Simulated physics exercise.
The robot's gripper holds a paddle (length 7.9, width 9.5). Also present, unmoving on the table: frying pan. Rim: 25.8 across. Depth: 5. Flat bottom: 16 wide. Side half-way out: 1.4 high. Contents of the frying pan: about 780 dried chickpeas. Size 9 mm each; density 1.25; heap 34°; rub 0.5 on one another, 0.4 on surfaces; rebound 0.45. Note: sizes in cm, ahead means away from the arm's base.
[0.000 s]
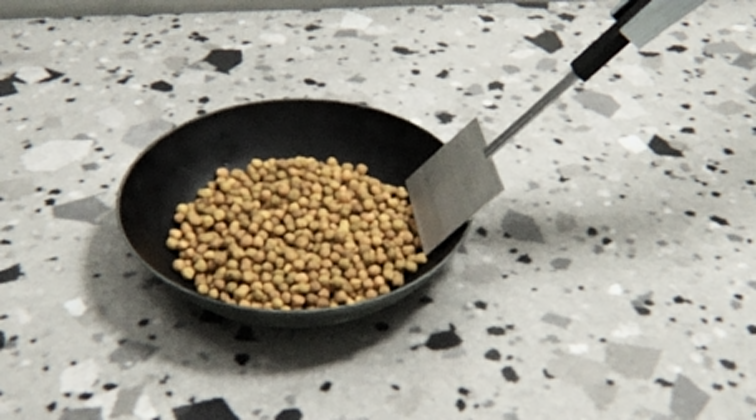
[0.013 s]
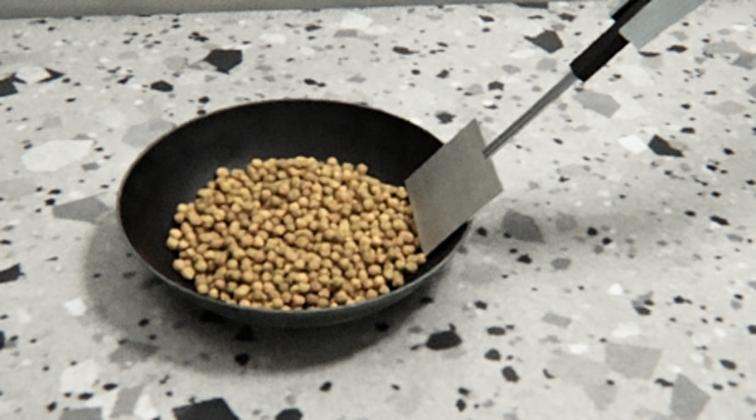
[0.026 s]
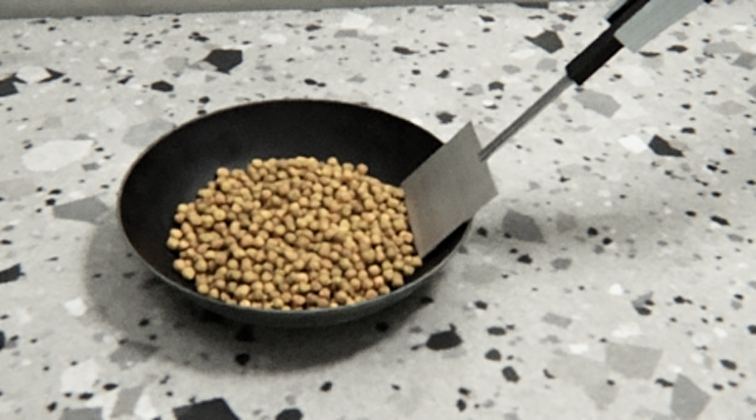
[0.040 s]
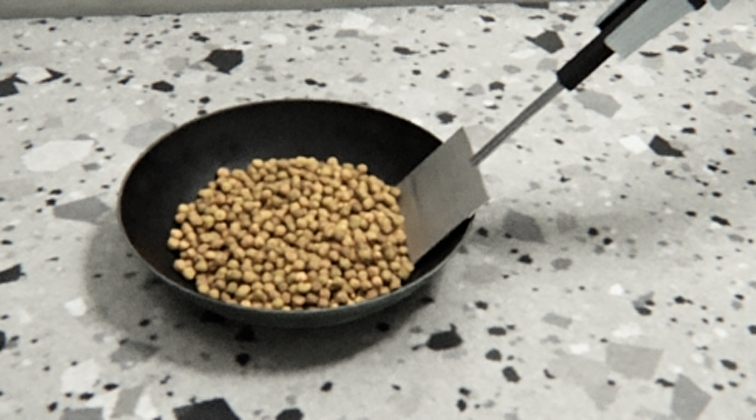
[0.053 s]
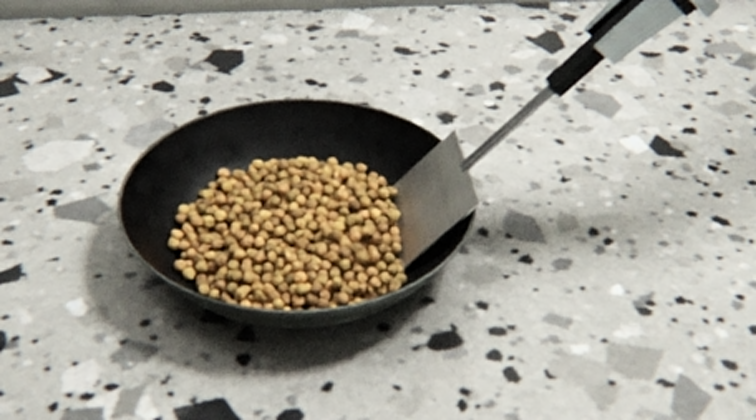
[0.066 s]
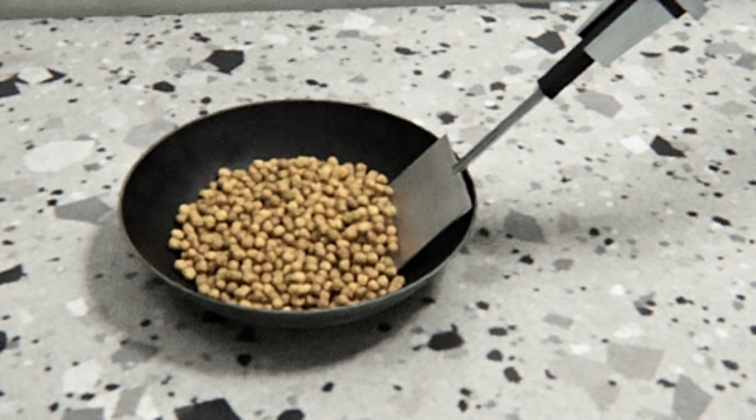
A metal paddle held by a robot gripper moves slightly left and down against the right side of a black frying pan, nudging the nearest chickpeas a little leftward while the pan stays still on a speckled surface.
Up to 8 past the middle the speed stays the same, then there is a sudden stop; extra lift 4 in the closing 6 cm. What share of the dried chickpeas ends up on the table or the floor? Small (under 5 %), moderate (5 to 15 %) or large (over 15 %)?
Moderate.
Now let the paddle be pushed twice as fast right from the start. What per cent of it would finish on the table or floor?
About 20 in a hundred.
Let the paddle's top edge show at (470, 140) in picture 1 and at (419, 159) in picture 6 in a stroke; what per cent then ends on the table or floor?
Near 15 in a hundred.
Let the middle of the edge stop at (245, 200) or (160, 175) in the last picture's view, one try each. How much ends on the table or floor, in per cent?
Try 1: Approx. 0 %; try 2: Approx. 20 %.
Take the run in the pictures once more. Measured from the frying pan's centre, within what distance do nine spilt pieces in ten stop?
Distance: Approx. 35 cm.
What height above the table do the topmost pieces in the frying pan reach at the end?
Top of the heap: Roughly 5.5 cm above the table top.
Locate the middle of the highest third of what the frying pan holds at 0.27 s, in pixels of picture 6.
I'd put it somewhere near (218, 216).
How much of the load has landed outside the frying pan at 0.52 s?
6 %.
After 0.17 s, sloping 48°, highest piece 5 above the table; 778 in the frying pan.
After 0.27 s, sloping 48°, highest piece 6 above the table; 778 in the frying pan.
After 0.52 s, sloping 48°, highest piece 6 above the table; 717 in the frying pan, 51 on the table or floor, 10 on the blade or in flight.
After 1.57 s, sloping 48°, highest piece 5 above the table; 717 in the frying pan, 61 on the table or floor.
In the end, 717 in the frying pan, 61 on the table or floor. That is 8 % on the table or floor.
